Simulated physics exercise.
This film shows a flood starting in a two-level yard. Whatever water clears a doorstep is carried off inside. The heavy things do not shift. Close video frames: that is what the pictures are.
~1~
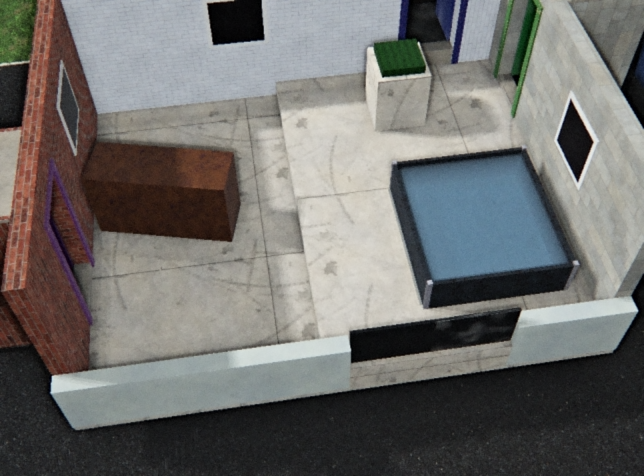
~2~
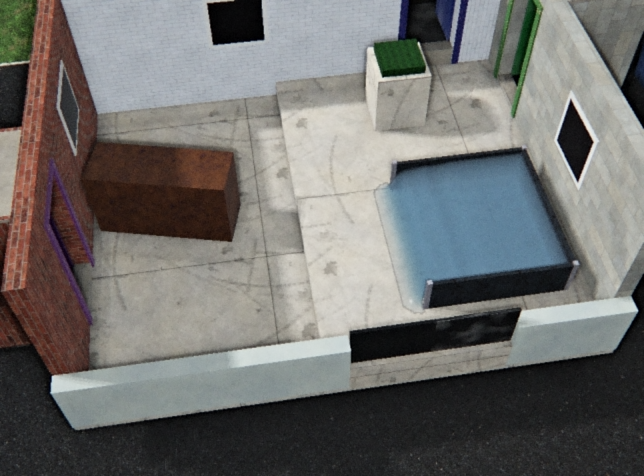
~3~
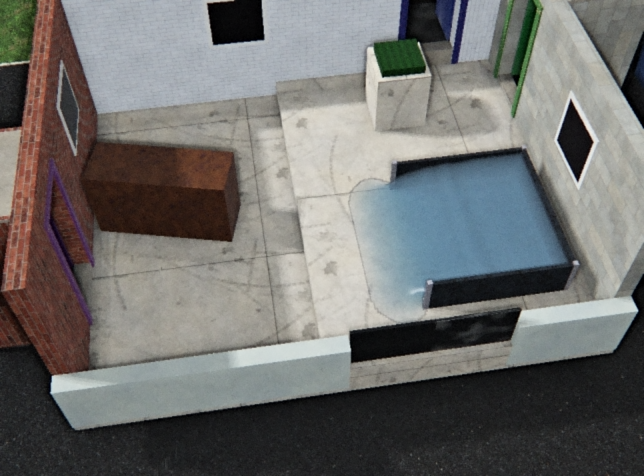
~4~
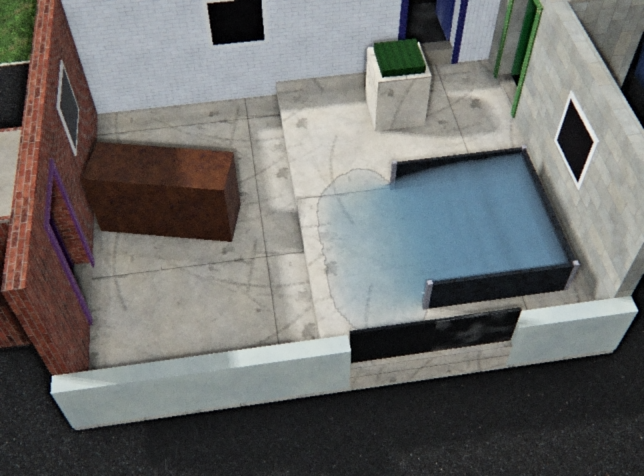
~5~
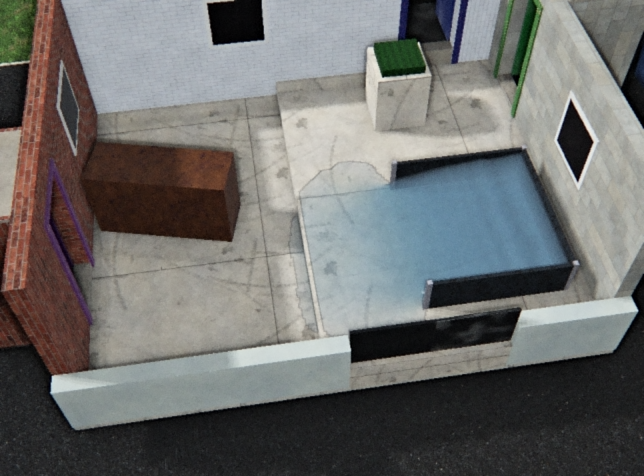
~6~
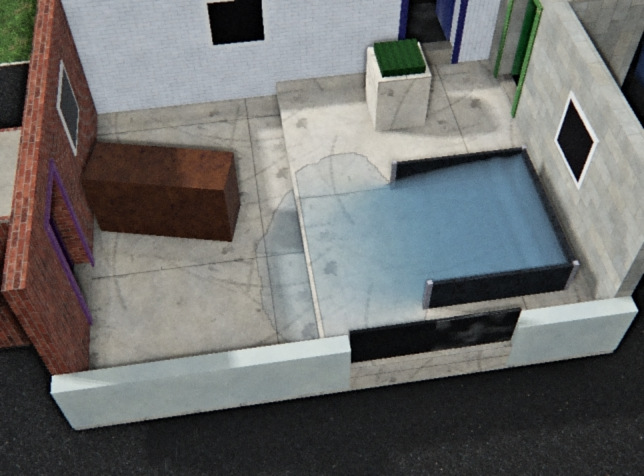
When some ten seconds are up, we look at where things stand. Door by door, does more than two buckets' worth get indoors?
Door by door: Blue door - no; purple door - yes; green door - no.
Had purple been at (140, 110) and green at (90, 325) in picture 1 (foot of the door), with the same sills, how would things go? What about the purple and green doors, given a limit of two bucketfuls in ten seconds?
Well, the purple door comes up short, and the green door tops the limit as well.
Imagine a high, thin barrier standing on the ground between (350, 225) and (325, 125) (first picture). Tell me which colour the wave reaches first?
It is the purple door.
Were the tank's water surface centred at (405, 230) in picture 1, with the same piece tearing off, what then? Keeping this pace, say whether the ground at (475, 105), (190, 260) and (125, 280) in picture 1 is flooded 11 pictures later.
My reading is missed by the flood first, hit by the flood next and hit by the flood last.
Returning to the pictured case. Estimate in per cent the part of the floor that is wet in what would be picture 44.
Roughly 65 percent, I'd say.
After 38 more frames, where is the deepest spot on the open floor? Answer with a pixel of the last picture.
Somewhere near (302, 270), I think.
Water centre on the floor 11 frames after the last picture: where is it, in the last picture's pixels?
Near pixel (333, 256).
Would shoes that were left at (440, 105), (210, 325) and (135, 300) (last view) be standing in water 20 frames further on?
Same order as asked: Dry as before; drenched; drenched.
A moment on, water covers 40 % of the floor; the blue door not reached, the purple door not reached, the green door not reached.
Next, water covers 55 % of the floor; the blue door not reached, the purple door under two buckets in, the green door not reached.
Then, water covers 65 % of the floor; the blue door not reached, the purple door over two buckets in, the green door not reached.
Later, water covers 65 % of the floor; the blue door not reached, the purple door far over two buckets in, the green door not reached.
In the end, water covers 65 % of the floor; the blue door not reached, the purple door far over two buckets in, the green door not reached.
